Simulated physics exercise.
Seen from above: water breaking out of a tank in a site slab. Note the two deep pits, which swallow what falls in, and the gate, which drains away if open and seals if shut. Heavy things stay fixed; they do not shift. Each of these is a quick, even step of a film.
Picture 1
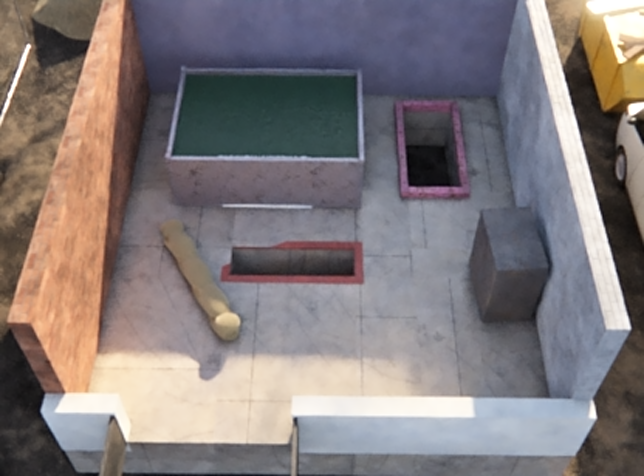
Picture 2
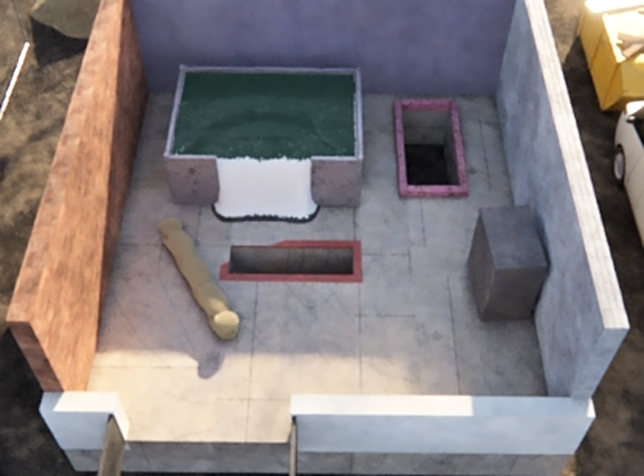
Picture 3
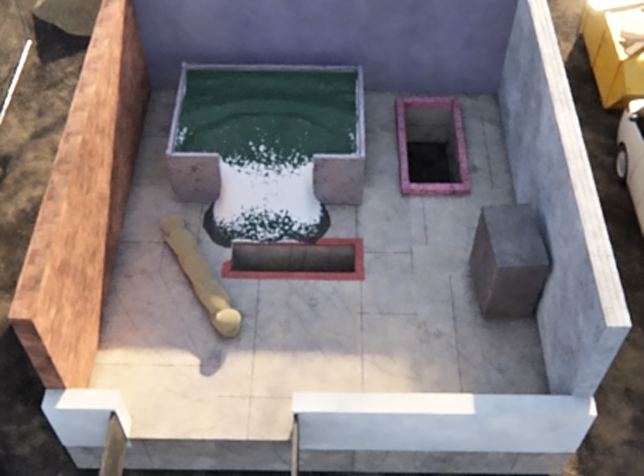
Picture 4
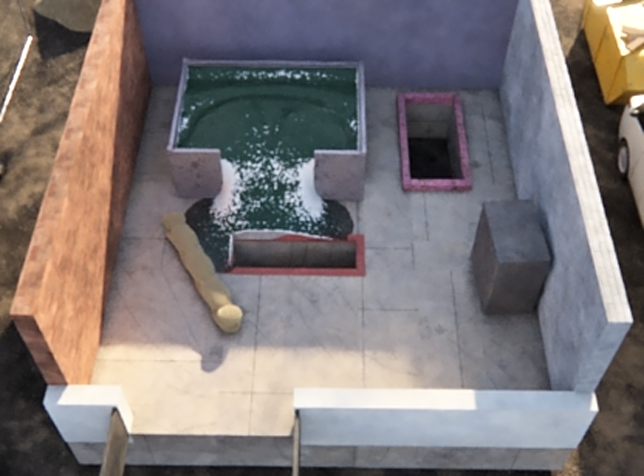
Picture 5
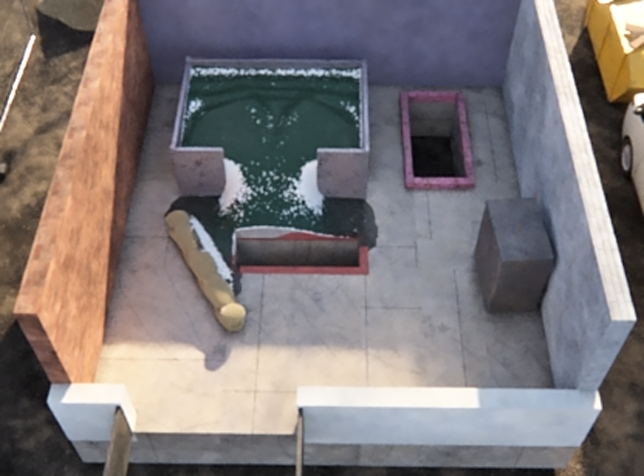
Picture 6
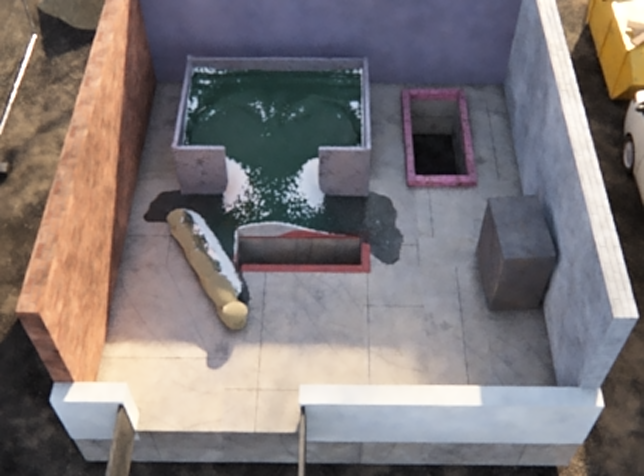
On a walled concrete slab, green water bursting from a tank's front, foaming down past a tan log and spreading sideways around a red-rimmed pit.
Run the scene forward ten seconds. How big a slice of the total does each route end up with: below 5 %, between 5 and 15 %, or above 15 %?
Final slices - gate: Below 5 %, pink pit: Below 5 %, red pit: Above 15 %.
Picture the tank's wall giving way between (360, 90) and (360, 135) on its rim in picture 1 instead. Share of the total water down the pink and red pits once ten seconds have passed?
Result - pink: 60 %; red: 2 %.
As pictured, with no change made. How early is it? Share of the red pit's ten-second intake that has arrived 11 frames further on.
Working it through, I arrive at 50 %.
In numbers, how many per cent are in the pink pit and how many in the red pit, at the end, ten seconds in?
I reckon close to 0 % and close to 74 % respectively.
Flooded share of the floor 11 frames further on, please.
I'd say 35 per cent.
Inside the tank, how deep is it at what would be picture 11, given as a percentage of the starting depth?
I'd put it near 64 per cent.
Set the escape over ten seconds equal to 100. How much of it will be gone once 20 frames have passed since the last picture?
Near 65 %.
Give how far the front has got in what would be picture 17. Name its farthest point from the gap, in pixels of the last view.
The front should reach about (443, 415).
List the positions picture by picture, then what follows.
In the first frame, the open tank at (269, 116) is whole and still.
In the second frame, the front is at (219, 212), out from the gap at (266, 189).
In the third frame, water pours out at (268, 187) and has run to (218, 238).
In the fourth frame, water pours out at (269, 184) and has run to (207, 261).
In the fifth frame, water pours out at (272, 182) and has run to (233, 292).
In the sixth frame, water pours out at (274, 180) and has run to (392, 253).
A moment on, water covers 20 % of the floor; the gate 0 %, the pink pit 0 %, the red pit 23 %.
Next, water covers 35 % of the floor; the gate 0 %, the pink pit 0 %, the red pit 36 %.
Then, water covers 45 % of the floor; the gate 0 %, the pink pit 0 %, the red pit 50 %.
Later, water covers 50 % of the floor; the gate 1 %, the pink pit 0 %, the red pit 64 %.
In the end, water covers 65 % of the floor; the gate 2 %, the pink pit 0 %, the red pit 75 %.
